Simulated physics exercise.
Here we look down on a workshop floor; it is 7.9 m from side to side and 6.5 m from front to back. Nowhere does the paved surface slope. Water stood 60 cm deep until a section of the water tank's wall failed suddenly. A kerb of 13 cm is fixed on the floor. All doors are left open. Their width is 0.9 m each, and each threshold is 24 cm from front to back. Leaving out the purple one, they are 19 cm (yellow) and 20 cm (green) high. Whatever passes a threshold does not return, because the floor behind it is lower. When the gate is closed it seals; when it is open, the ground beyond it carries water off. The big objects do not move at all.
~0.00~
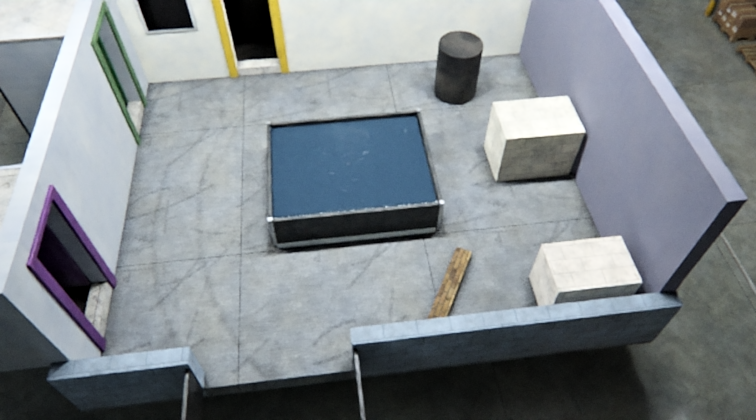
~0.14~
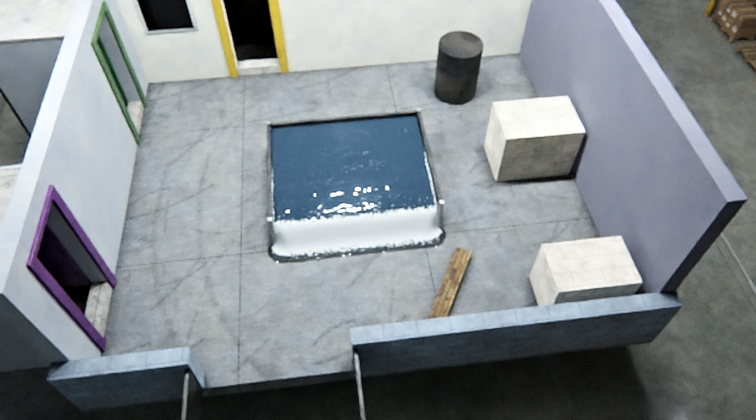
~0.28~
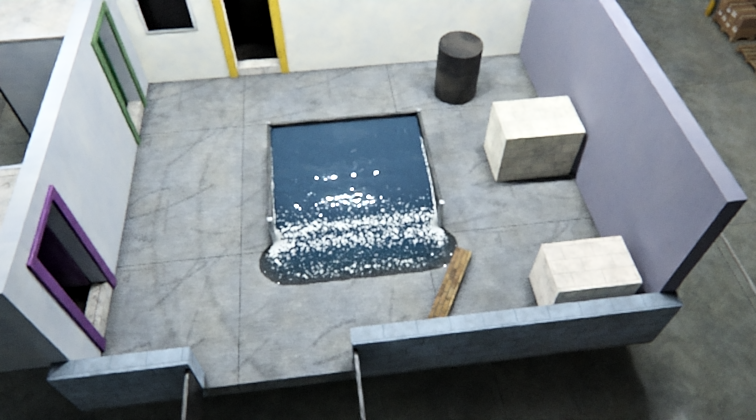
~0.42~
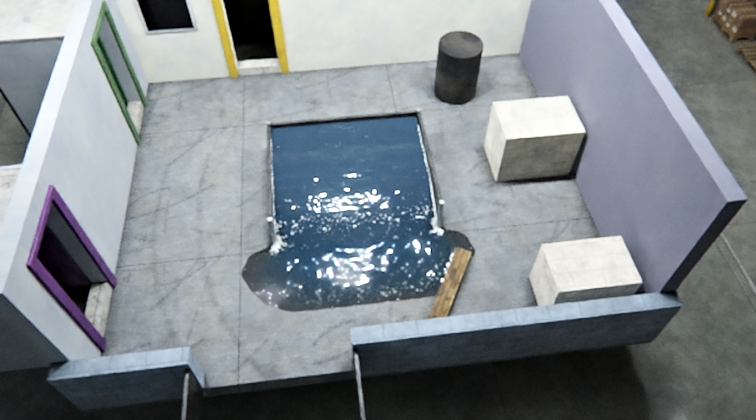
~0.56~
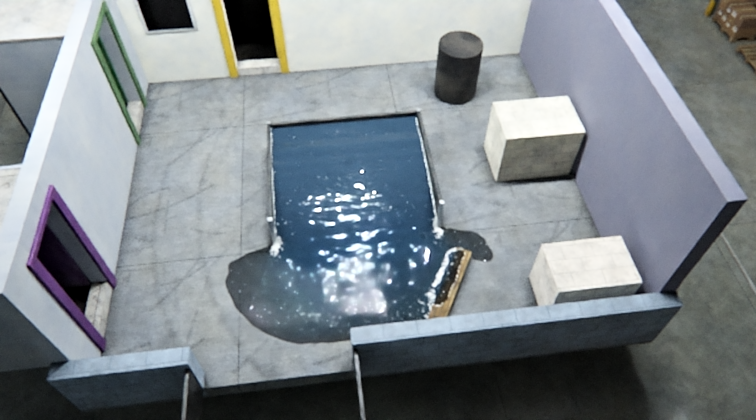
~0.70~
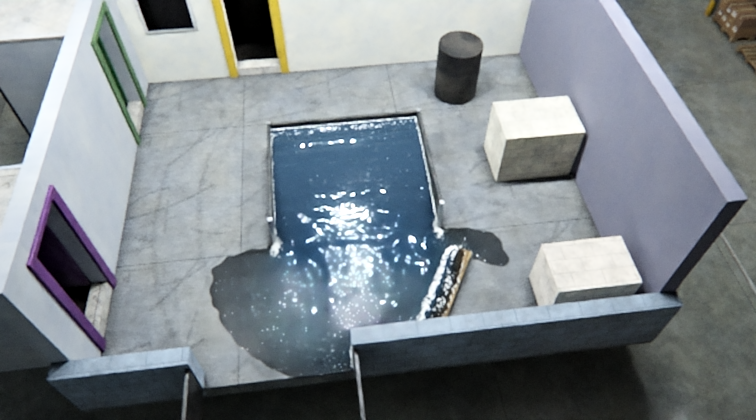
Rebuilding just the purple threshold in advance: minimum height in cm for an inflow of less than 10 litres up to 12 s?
Roughly 12 cm.
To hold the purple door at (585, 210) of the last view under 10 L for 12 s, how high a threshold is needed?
Around 10.0 cm would do it.
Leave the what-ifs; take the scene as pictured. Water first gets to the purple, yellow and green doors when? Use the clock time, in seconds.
Purple 2.8 s, yellow 8.0 s, green 6.0 s.
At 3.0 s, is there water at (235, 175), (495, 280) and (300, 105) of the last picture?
Spot one bone dry, spot two awash, spot three bone dry.
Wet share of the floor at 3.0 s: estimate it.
Approximately 30 % of the floor.
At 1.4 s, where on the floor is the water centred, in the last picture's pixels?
Around (358, 229).
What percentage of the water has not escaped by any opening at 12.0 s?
Around 58 in a hundred parts remain.
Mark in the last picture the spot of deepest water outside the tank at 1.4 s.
Near (415, 346).
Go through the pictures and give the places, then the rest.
In the first picture, still water, 60 cm deep, in the water tank at (350, 164); the purple door at (81, 280) is dry.
In the second picture, water pours out at (357, 227) and has run 0.3 m, to (280, 258); about 8 cm deep outside, 60 cm at the back.
In the third picture, water pours out at (357, 229) and has run 0.8 m, to (296, 281); about 12 cm deep outside, 60 cm at the back.
In the fourth picture, the gap is at (358, 230), the front 1.2 m out at (289, 306); the back of the water tank holds 60 cm.
In the fifth picture, the gap is at (358, 230), the front 1.8 m out at a hidden place; the back of the water tank holds 58 cm.
In the sixth picture, the gap is at (358, 230), the front 2.3 m out at a hidden place; the back of the water tank holds 52 cm; 1.8 m in a straight line remain to the purple door at (81, 280).
After 1.4 s water covers 25 % of the floor, deepest (48 cm) near (415, 346); it has not reached the purple door.
After 3.0 s water covers 30 % of the floor, deepest (37 cm) near (628, 321); 4 cm at the purple door, 0 litres in over its 22 cm threshold.
After 12.0 s water covers 95 % of the floor, deepest (7 cm) near (499, 336); 4 cm at the purple door, 0 litres in over its 22 cm threshold.
At the purple door as built, the water arrived by 2.8 s and peaked near 15 cm at 4.8 s.
Run again over the same 12 s with other heights there, 18 litres in over 10.5 cm, 3 litres over 14.5 cm. The limit of 10 litres is kept from about 12 cm up.
